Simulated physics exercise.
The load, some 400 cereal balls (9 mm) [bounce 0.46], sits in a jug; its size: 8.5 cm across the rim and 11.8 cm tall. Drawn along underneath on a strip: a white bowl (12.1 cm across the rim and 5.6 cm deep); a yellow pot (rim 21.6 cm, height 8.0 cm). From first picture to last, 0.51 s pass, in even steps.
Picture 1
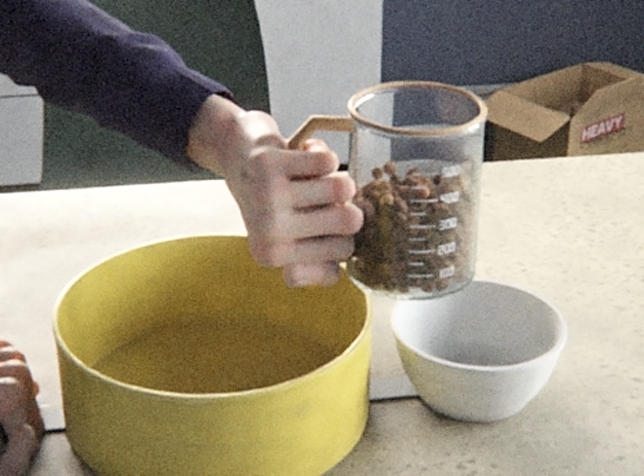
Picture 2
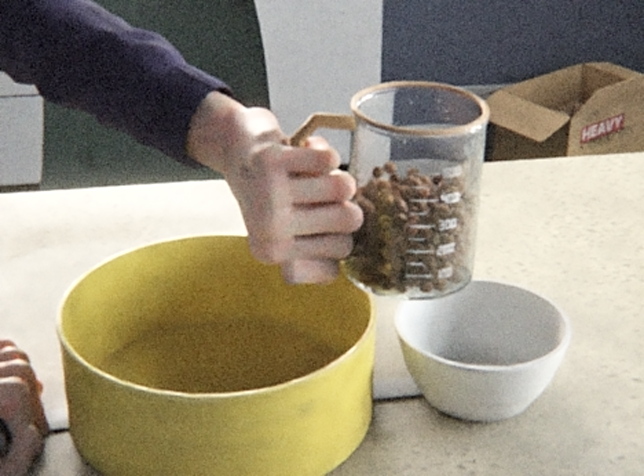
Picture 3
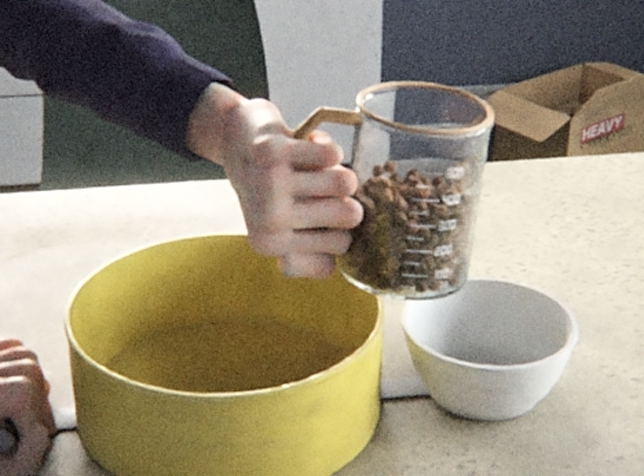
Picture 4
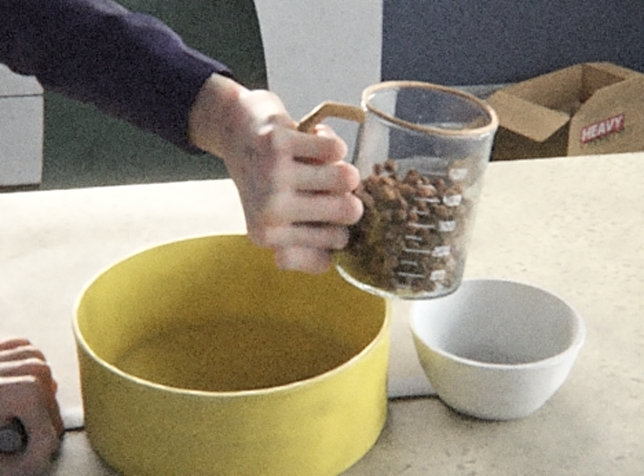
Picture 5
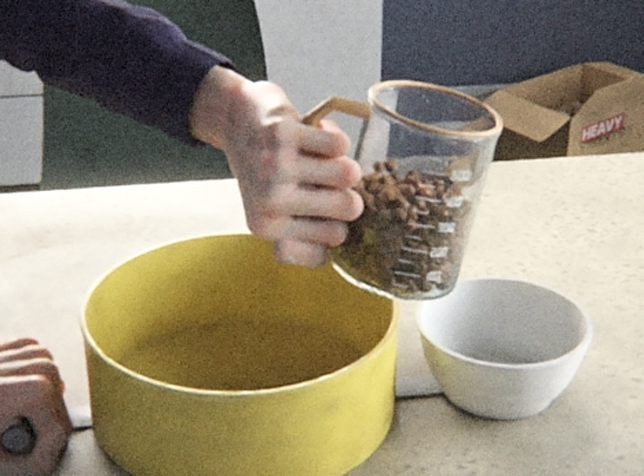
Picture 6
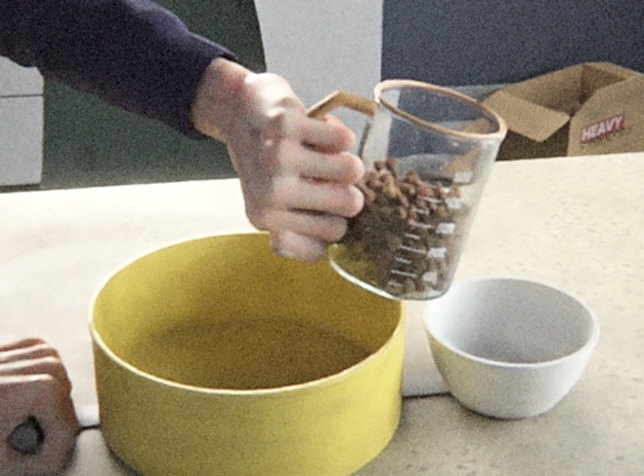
A pale, speckled countertop is seen from slightly above by a still camera, with a cardboard box behind it at the right. A hand in a dark sleeve holds a clear jug partly filled with small brown pieces above a round yellow pot at left and a white bowl at right. The jug gradually tilts modestly rightward, while the pot and bowl slide slightly right together.
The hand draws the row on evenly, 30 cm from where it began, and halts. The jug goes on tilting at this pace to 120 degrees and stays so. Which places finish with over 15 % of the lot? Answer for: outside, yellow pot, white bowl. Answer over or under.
Outside everything: Under; in the yellow pot: Over; in the white bowl: Under.
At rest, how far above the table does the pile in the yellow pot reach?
Some 3.5 cm.
Then, 1.72 s after the last picture, tilt 74 degrees; jug 100 %; middle of all pieces on or above the table near (378, 208).
Then, 3.14 s after the last picture, tilt 120 degrees; yellow pot 50 %, jug 50 %; middle of all pieces on or above the table near (460, 289).
Then, 4.46 s after the last picture, tilt 120 degrees; yellow pot 100 %; middle of all pieces on or above the table near (591, 364).
Then, 5.72 s after the last picture, tilt 120 degrees; yellow pot 100 %.
In the end, yellow pot 100 %, white bowl 0 %, outside 0 %, jug 0 %.
